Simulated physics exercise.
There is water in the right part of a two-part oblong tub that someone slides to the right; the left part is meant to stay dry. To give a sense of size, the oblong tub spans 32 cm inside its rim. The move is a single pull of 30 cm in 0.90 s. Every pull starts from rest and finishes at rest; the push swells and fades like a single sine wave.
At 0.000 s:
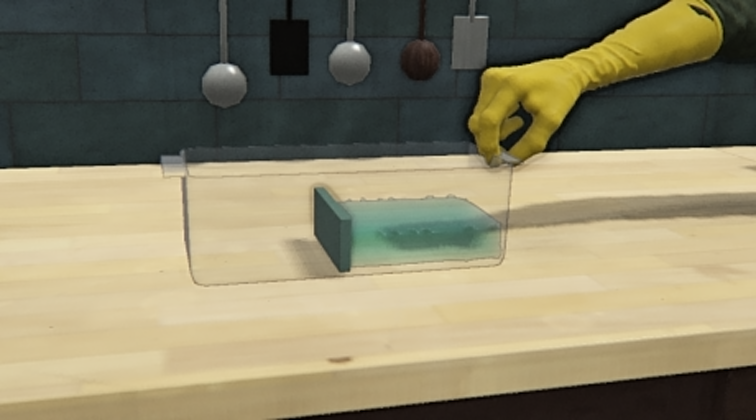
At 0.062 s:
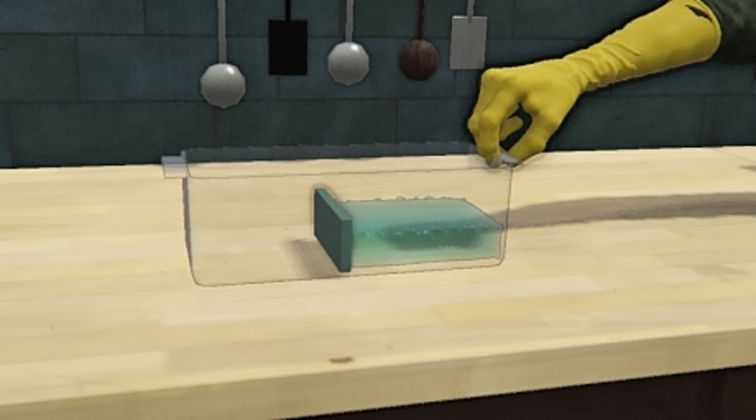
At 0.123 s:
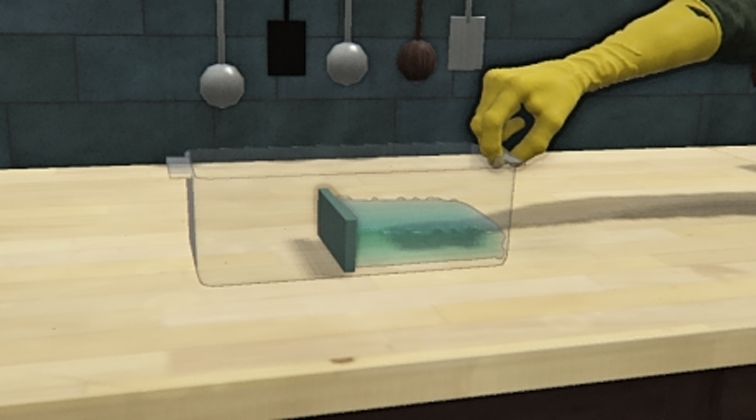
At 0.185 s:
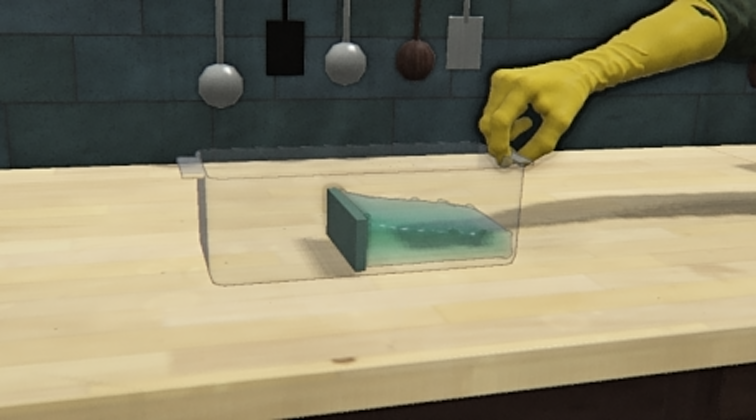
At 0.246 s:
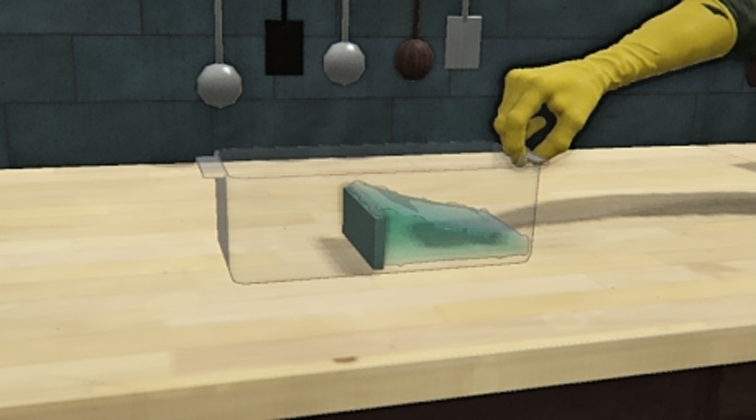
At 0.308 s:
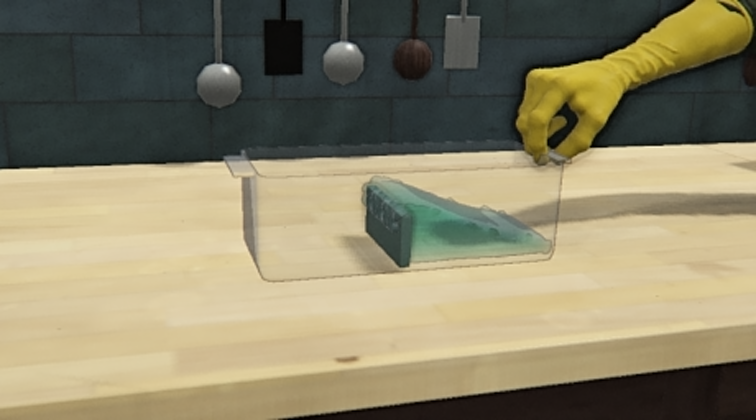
On a wooden kitchen counter, a yellow-gloved hand pulled a clear oblong tub to the right, slowly and then faster, and the green water inside sank on the right and climbed against the divider.
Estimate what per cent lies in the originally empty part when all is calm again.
I would say 11 per cent.
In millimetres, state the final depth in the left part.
6 mm, roughly.
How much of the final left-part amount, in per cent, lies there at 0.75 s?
I'd put it at about 60 percent.
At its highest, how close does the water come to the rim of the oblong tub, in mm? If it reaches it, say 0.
15 mm.
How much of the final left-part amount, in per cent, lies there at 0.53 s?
I'd say something like 60 per cent at that point.
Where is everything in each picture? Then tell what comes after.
In the first picture, 0.0 cm from the start; oblong tub, level (335, 213) left, (482, 207) right, rim (490, 155); the top of the divider is at (345, 221).
In the second picture, 0.1 cm from the start; oblong tub, level (336, 214) left, (481, 208) right.
In the third picture, 0.5 cm from the start; oblong tub, level (340, 210) left, (483, 212) right.
In the fourth picture, 1.6 cm from the start; oblong tub, level (349, 202) left, (492, 216) right.
In the fifth picture, 3.5 cm from the start; oblong tub, level (358, 197) left, (498, 219) right.
In the sixth picture, 6.3 cm from the start; oblong tub, level (380, 193) left, (504, 219) right.
After 0.53 s it has gone 20 cm; 7 per cent is on the left side and 0 is out of the oblong tub.
After 0.75 s it has gone 29 cm; 7 per cent is on the left side and 0 is out of the oblong tub.
After 0.97 s it has gone 30 cm; 7 per cent is on the left side and 0 is out of the oblong tub.
After 1.19 s it has gone 30 cm; 10 per cent is on the left side and 0 is out of the oblong tub.
In the end 11 per cent is on the left side and 0 is out of the oblong tub.
